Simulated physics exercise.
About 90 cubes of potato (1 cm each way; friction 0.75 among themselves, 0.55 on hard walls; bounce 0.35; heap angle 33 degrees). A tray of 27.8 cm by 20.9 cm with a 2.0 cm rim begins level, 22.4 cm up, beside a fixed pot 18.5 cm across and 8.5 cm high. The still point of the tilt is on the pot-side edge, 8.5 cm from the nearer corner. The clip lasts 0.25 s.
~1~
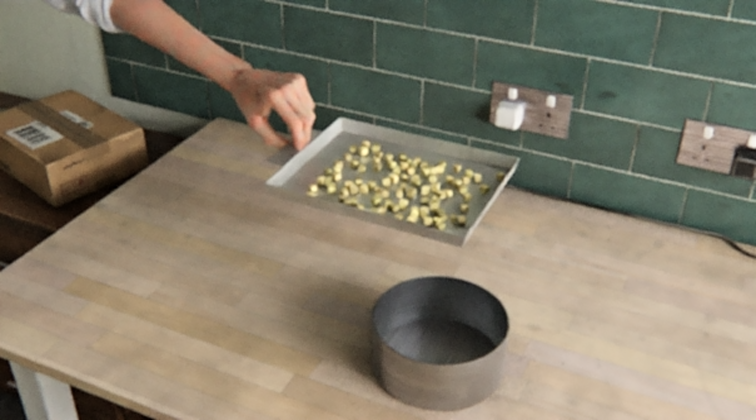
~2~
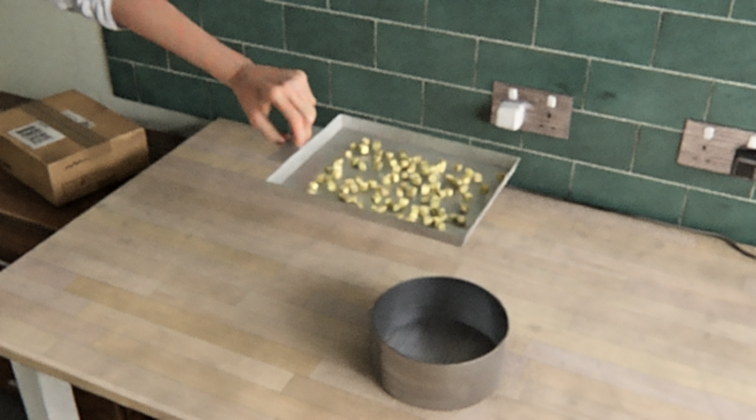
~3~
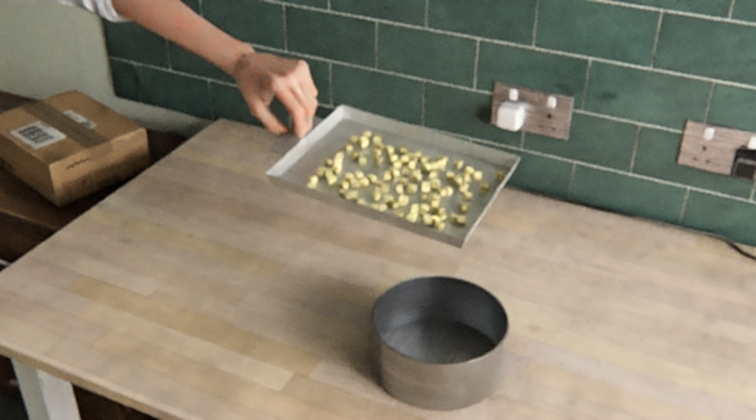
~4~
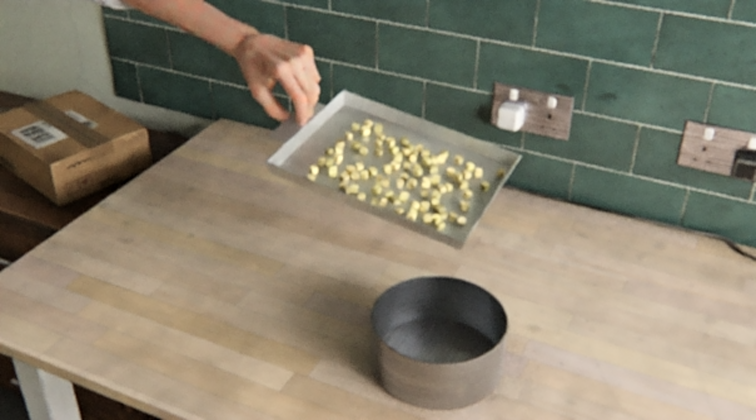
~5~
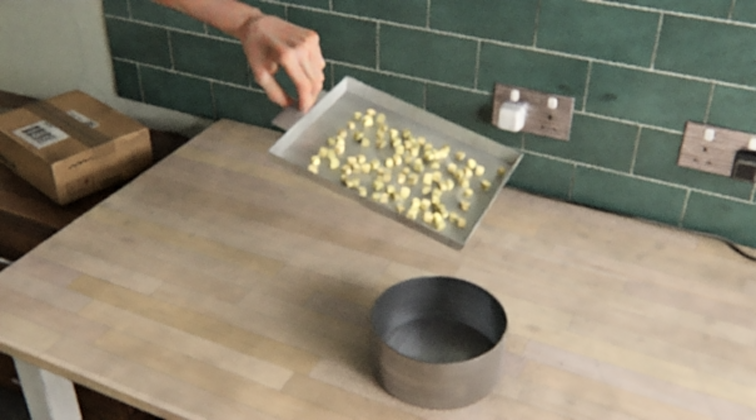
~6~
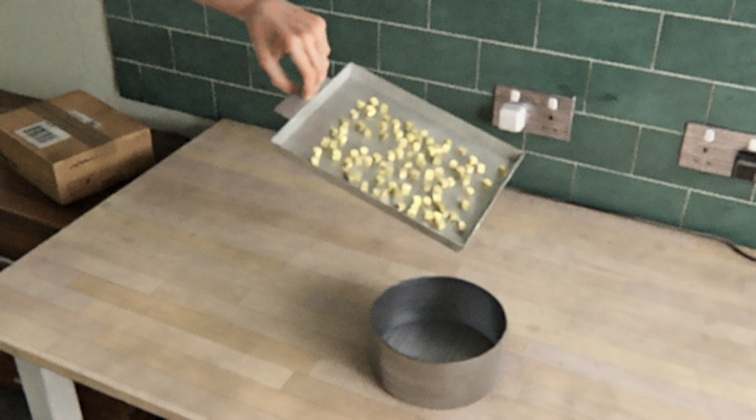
The clip shows a hand at the left end of a metal tray of pale yellow cubes on a wooden worktop, near a dark round pot; the hand rises, steadily lifting that end so the tray slants down toward the right.
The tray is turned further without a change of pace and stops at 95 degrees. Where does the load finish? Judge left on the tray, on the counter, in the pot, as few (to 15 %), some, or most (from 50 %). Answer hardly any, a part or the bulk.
Left on the tray: Hardly any; on the counter: A part; in the pot: The bulk.
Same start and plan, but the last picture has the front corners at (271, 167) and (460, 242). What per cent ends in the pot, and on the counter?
Pot 90, counter 10.
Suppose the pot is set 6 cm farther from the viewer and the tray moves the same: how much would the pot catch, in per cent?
It would be near 35 per cent.
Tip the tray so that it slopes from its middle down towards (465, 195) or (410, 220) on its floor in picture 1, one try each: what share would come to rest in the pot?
Some 5 and 95 per cent.
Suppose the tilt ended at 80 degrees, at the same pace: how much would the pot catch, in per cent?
Then about 40 per cent.
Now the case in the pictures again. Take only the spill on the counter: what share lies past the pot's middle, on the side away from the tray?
Roughly 100 per cent.
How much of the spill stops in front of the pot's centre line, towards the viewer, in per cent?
About 70 per cent.
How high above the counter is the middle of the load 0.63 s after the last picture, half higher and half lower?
About 20 cm.
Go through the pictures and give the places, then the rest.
In the first frame, tray tilt 0 degrees, front corners at (270, 183) and (463, 234); middle of the pieces at (404, 187); pot at (441, 317).
In the second frame, tray tilt 1 degrees, front corners at (270, 180) and (462, 234); middle of the pieces at (404, 186).
In the third frame, tray tilt 4 degrees, front corners at (271, 172) and (462, 236), lowest corner right front; middle of the pieces at (404, 182).
In the fourth frame, tray tilt 9 degrees, front corners at (272, 161) and (462, 238), lowest corner right front; middle of the pieces at (405, 177).
In the fifth frame, tray tilt 14 degrees, front corners at (273, 150) and (462, 240), lowest corner right front; middle of the pieces at (406, 172).
In the sixth frame, tray tilt 19 degrees, front corners at (276, 140) and (462, 242), lowest corner right front; middle of the pieces at (408, 167); pot at (439, 316).
Then, 0.38 s after the last picture, tilt 56 degrees; the tray holds 100 %, the pot 0 %.
Then, 0.63 s after the last picture, tilt 80 degrees; the tray holds 45 %, the pot 5 %.
Then, 0.99 s after the last picture, tilt 95 degrees; the tray holds 5 %, the pot 40 %.
In the end, tray 5 %, counter 40 %, pot 55 %.
